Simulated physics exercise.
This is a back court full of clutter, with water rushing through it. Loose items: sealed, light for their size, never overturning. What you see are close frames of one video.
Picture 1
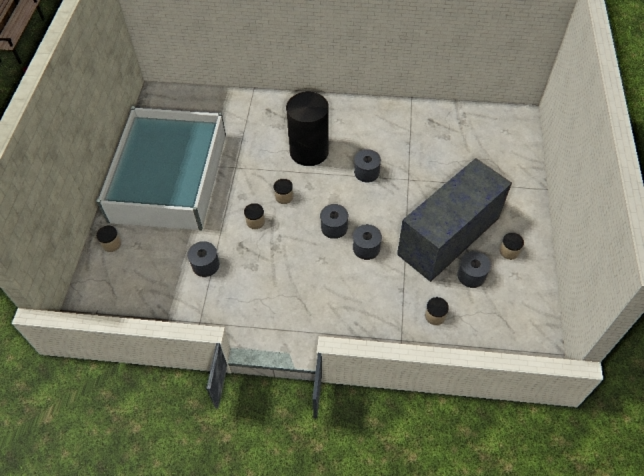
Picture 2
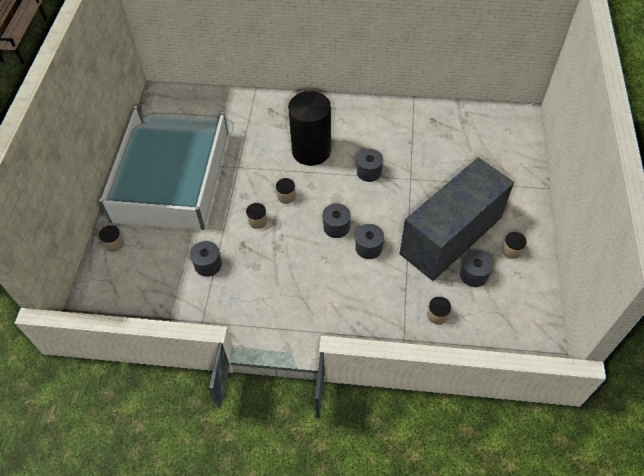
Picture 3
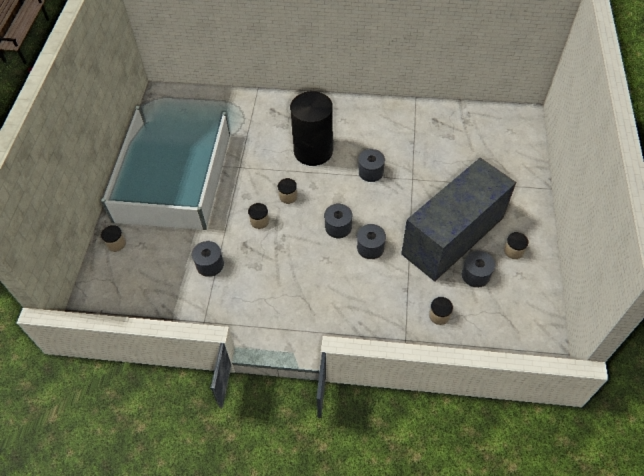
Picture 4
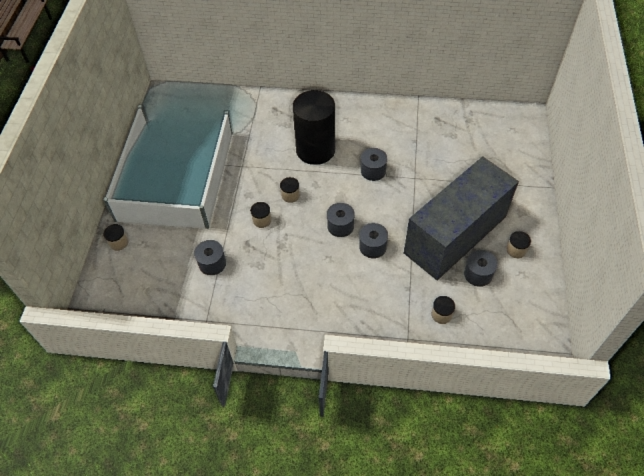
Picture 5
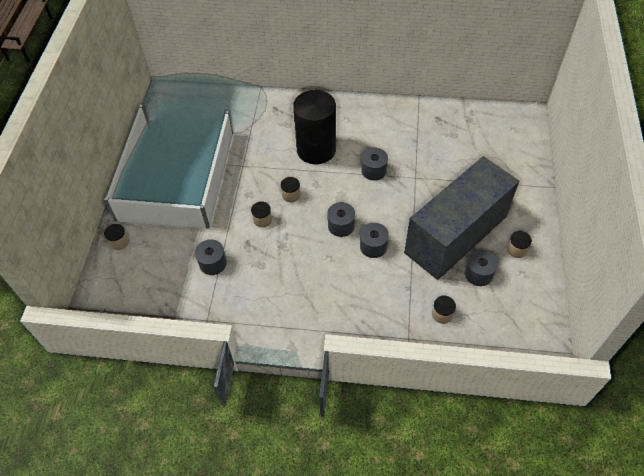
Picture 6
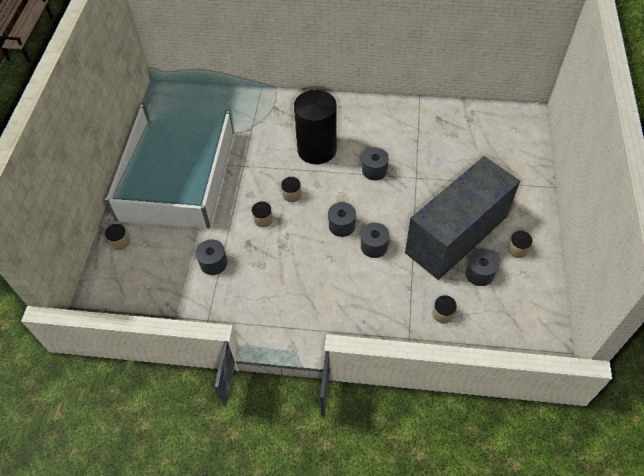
Water spilling over the far edge of a raised pool onto a walled court's pale floor, while the scattered dark drums stay still.
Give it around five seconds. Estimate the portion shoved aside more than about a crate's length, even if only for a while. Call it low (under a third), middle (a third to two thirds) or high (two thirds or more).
Low.
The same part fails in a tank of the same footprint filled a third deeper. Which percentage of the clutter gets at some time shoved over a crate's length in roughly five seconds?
Roughly 0 per cent of them.
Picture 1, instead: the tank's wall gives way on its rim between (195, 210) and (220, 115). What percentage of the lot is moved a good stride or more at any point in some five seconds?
Estimate: Some 60 per cent.
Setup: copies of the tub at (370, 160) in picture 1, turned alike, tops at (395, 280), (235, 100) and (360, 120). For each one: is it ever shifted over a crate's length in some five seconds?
Stays put, displaced, displaced.
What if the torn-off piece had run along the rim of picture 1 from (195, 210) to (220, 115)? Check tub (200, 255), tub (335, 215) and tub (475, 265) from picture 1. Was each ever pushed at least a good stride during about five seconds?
In turn: Stayed short, cleared that distance, stayed short.
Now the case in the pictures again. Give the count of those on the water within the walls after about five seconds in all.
In total, 0.
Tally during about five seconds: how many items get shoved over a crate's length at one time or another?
I get 0.
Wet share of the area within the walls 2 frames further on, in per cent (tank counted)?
Estimate: Close to 15 in a hundred.
A moment on, 0 of 10 are well off their spots; 0 afloat.
Next, 0 of 10 are well off their spots; 0 afloat.
Later, 0 of 10 are well off their spots; 0 afloat.
In the end, 0 of 10 are well off their spots, and 0 have been at some point; 0 afloat.
